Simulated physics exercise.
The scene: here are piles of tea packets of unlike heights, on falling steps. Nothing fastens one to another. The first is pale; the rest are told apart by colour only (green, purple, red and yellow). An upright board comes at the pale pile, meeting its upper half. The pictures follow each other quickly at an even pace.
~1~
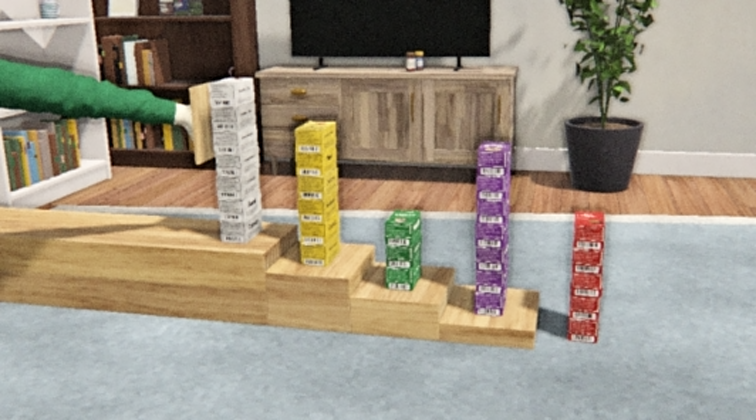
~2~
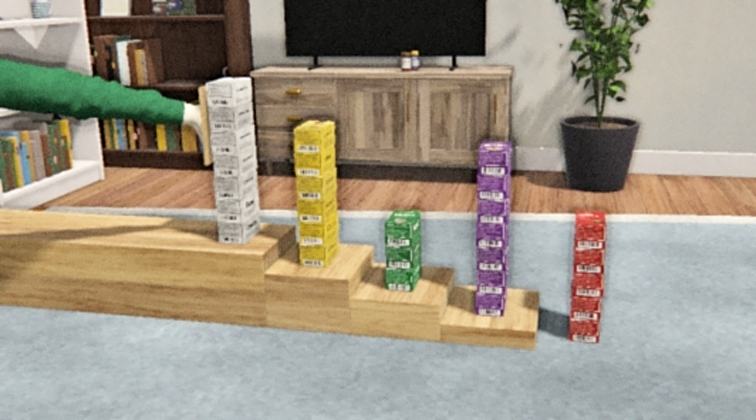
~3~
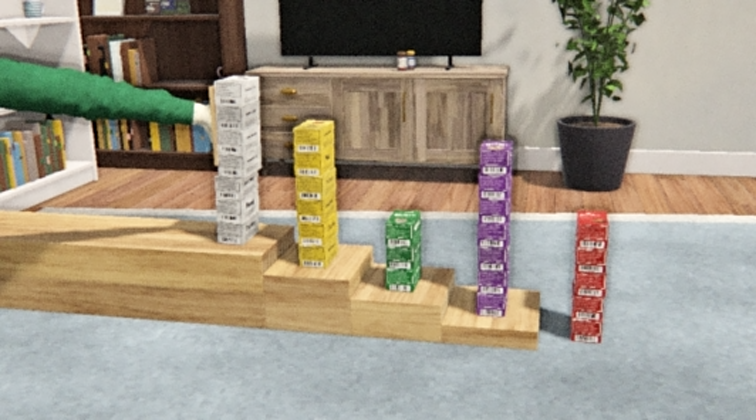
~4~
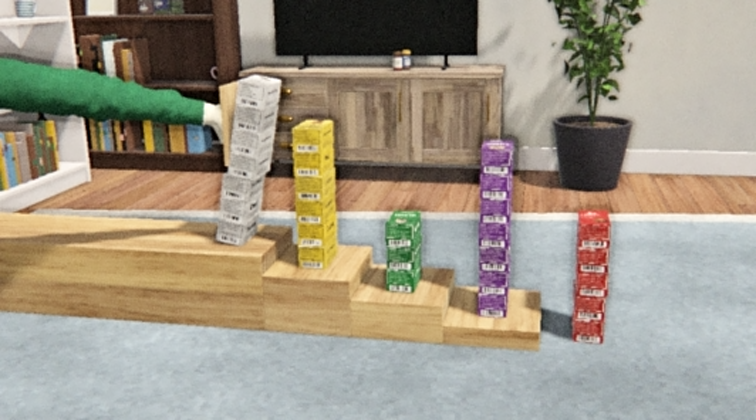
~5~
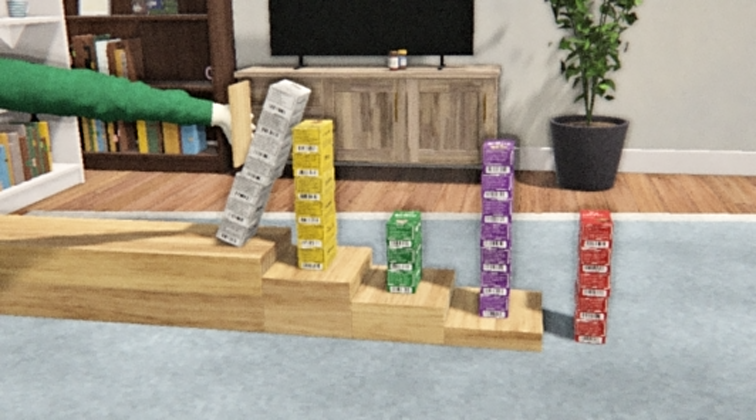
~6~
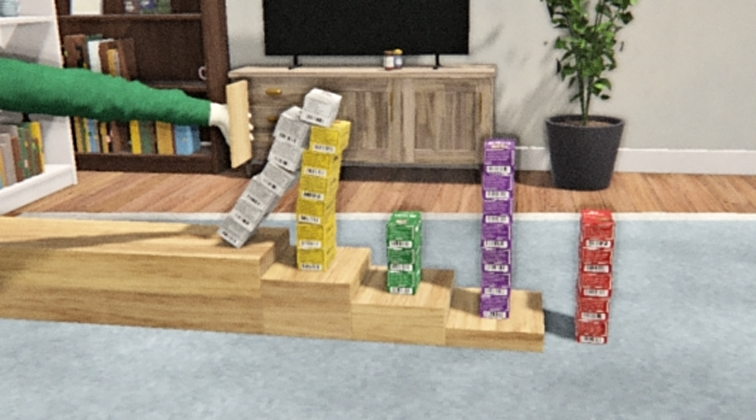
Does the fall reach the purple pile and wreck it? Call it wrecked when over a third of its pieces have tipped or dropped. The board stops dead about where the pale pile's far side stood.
That pile comes down.
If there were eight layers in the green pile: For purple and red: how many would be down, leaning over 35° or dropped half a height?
Pile by pile, purple 7, red 5.
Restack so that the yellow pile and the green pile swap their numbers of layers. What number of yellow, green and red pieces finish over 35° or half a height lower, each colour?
Yellow 1, green 5, red 4.
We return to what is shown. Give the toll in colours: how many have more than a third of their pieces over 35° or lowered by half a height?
In all, 4.
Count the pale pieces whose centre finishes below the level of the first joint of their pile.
7 of them.
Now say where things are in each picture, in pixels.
In the first frame (pixels give the middle of a visible side; the camera moves round a little), board (193, 116) not yet touching; top purple packet (492, 164); top yellow packet (309, 141); none of the others has stirred.
In the second frame, board (202, 116) not yet touching; top purple packet (493, 163).
In the third frame, board (212, 116) pushing; top purple packet (495, 163).
In the fourth frame, board (223, 116) pushing, top of the pale pile leaning a little; top purple packet (496, 162); none of the others has stirred.
In the fifth frame, board (232, 116) pushing, top of the pale pile leaning clearly; top purple packet (498, 162); none of the others has stirred.
In the sixth frame, board (230, 116) stopped, top of the pale pile leaning clearly; top purple packet (499, 161); top yellow packet (325, 141) tilted a little; movement in 4 of them.
Shortly afterwards, 7 of the pale pile down; none of the 7 purple packets down (5 of 21 in all colours); top purple packet unmoved; top yellow packet upside down.
Next, 7 of the pale pile down; 7 of the 7 purple packets down (14 of 21 in all colours); top purple packet tilted a little, about its own height lower; top yellow packet on its side.
In the end, 7 of the pale pile down; 7 of the 7 purple packets down (19 of 21 in all colours); top purple packet some six heights lower; top yellow packet upside down. From the last view, middles, top purple packet near (692, 300), top yellow packet near (483, 289).
